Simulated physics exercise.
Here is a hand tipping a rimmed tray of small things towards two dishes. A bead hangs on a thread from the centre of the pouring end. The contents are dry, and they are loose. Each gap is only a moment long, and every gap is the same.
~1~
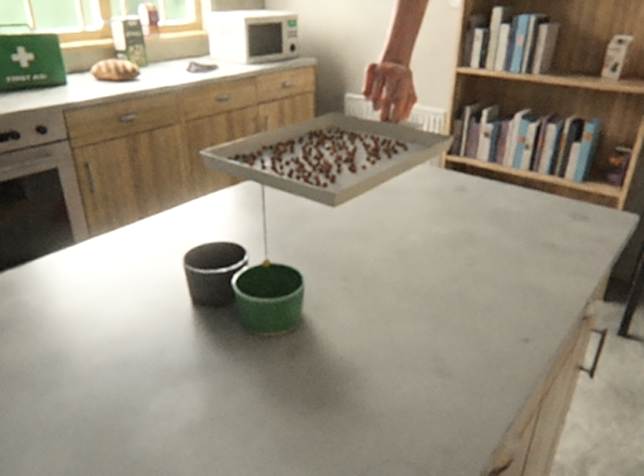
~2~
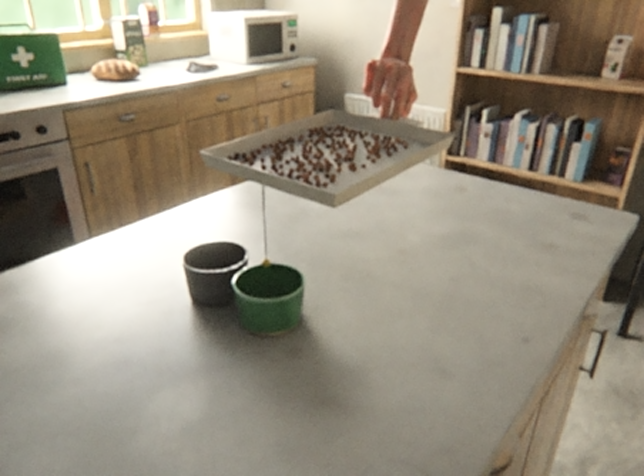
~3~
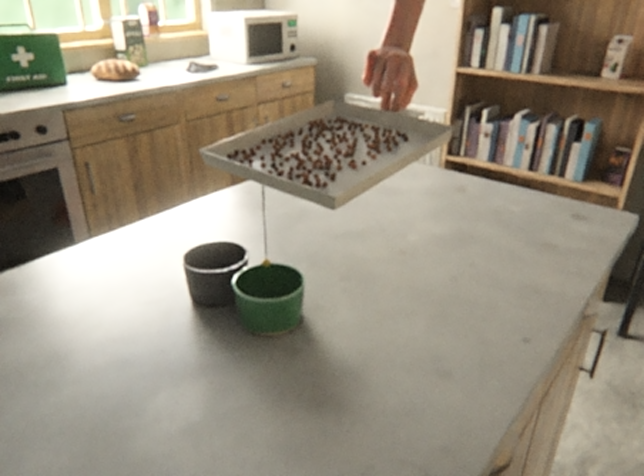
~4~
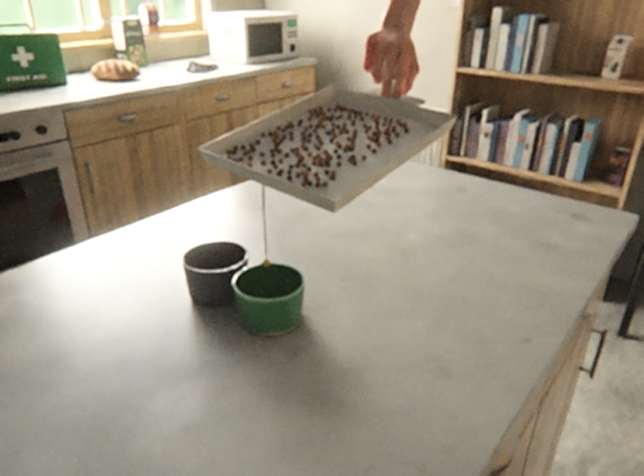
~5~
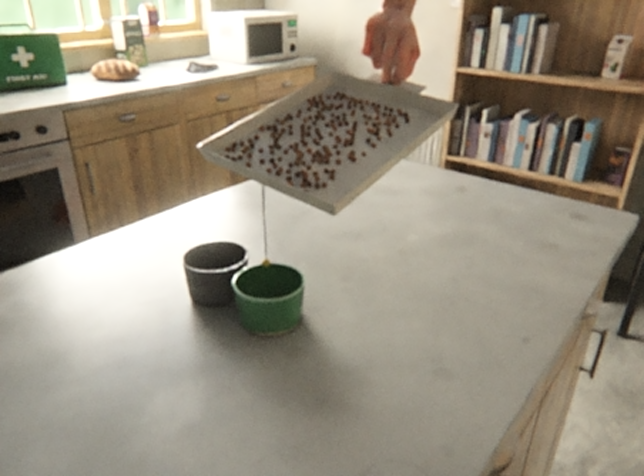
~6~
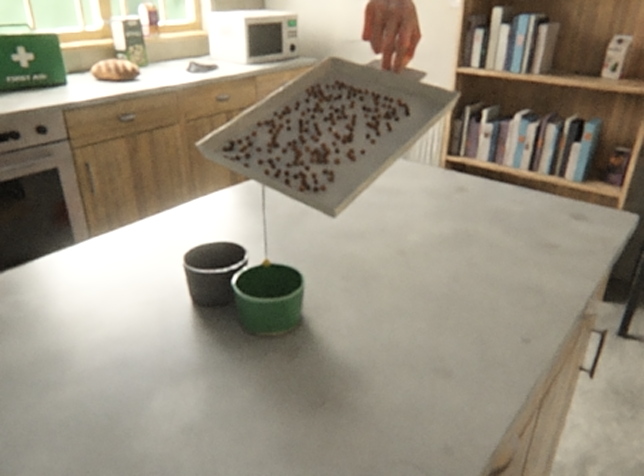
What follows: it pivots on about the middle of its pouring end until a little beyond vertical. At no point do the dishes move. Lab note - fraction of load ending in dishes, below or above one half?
Below one half.
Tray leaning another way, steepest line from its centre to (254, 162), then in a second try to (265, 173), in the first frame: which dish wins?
Well, at the first place the left-side one, and at the second the left-side one.
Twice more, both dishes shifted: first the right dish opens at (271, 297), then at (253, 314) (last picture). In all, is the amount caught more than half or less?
Try 1: A lesser share; try 2: A lesser share.
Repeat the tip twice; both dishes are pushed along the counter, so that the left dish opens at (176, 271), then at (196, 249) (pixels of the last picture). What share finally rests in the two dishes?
You'd end up with around 0 per cent and then around 0 per cent.
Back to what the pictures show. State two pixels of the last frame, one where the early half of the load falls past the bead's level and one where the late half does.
Starting near (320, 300), moving on to near (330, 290).
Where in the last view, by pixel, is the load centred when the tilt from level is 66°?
Check around (312, 210) in the last picture.
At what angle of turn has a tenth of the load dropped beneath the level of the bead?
I'd say it is tilted about 65°.
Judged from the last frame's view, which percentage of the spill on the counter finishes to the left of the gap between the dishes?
Share on the left: Near 10 %.
Shortly afterwards, tray tipped steeply; the bulk on the tray; a little outside both; a little in the air.
Next, tray tipped past a quarter turn; only a few on the tray; only a few in the right dish; the bulk outside both; a little in the air.
Some moments later, tray tipped past a quarter turn; only a few in the right dish; all but a few outside both.
In the end, tray tipped past a quarter turn; only a few in the right dish; none at all in the left dish; all but a few outside both.
